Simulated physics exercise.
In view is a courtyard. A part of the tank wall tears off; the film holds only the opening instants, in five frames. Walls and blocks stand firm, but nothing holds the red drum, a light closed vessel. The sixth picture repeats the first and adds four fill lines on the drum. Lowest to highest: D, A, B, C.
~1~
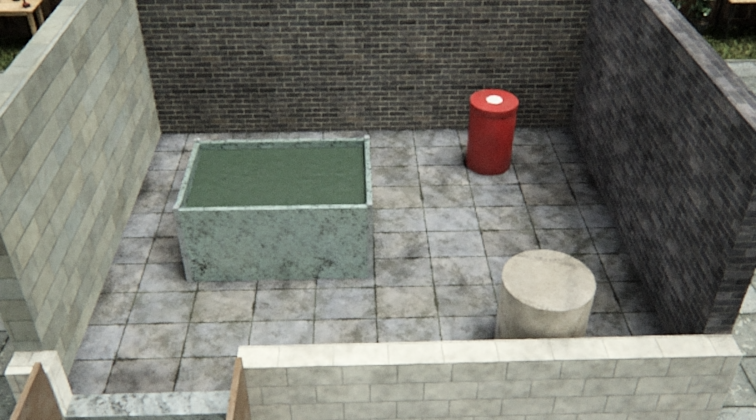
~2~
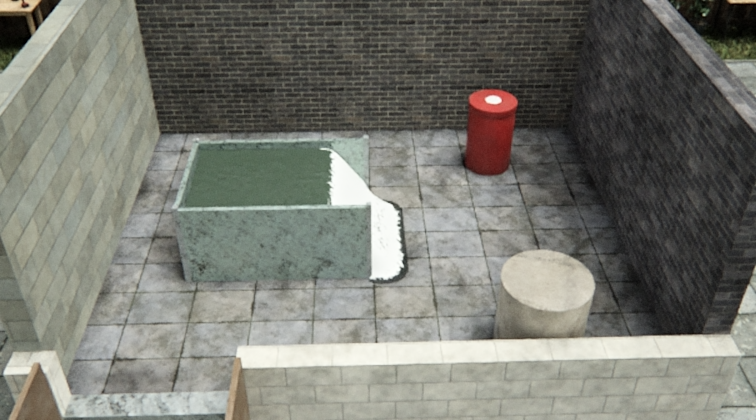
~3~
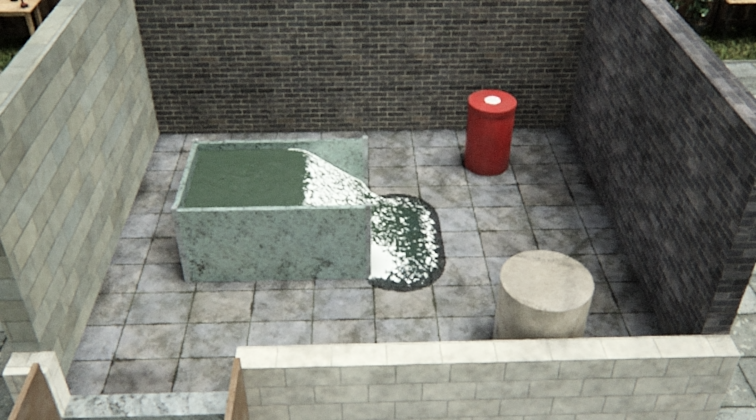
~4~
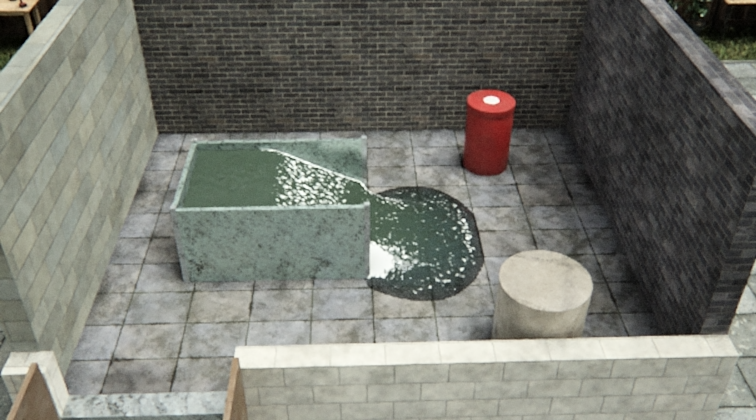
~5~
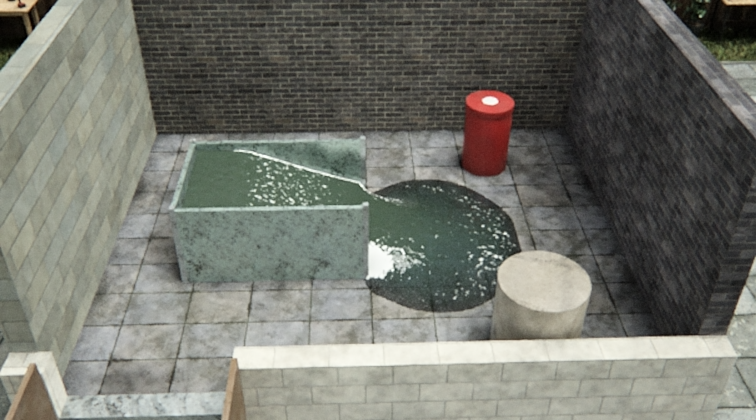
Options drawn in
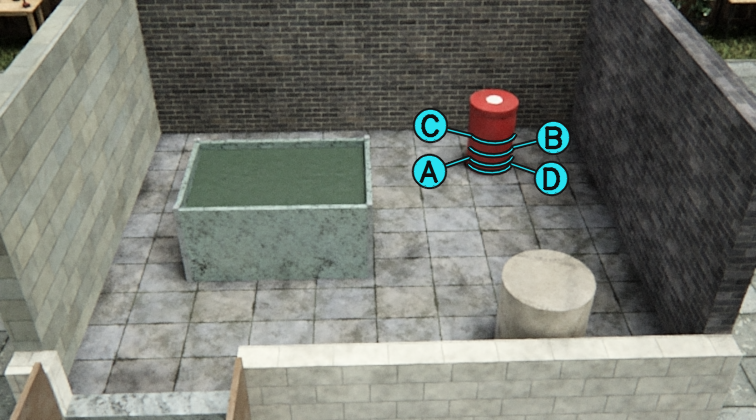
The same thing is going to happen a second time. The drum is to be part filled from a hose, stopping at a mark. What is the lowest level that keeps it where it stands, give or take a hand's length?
Mark B just does it.
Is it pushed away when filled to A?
Yes, that goes wrong.
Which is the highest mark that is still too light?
Here it is mark A.
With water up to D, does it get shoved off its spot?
Yes, that goes wrong.
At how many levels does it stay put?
Two of them.
On the marked copy, A at (493, 165); B at (494, 155); C at (495, 143); D at (492, 172); from the bottom up D, A, B, C.
Choosing A, it is pushed about its own width away.
Choosing B, it does not move.
Choosing C, it does not move.
Choosing D, it is pushed about 6 times its own width away.
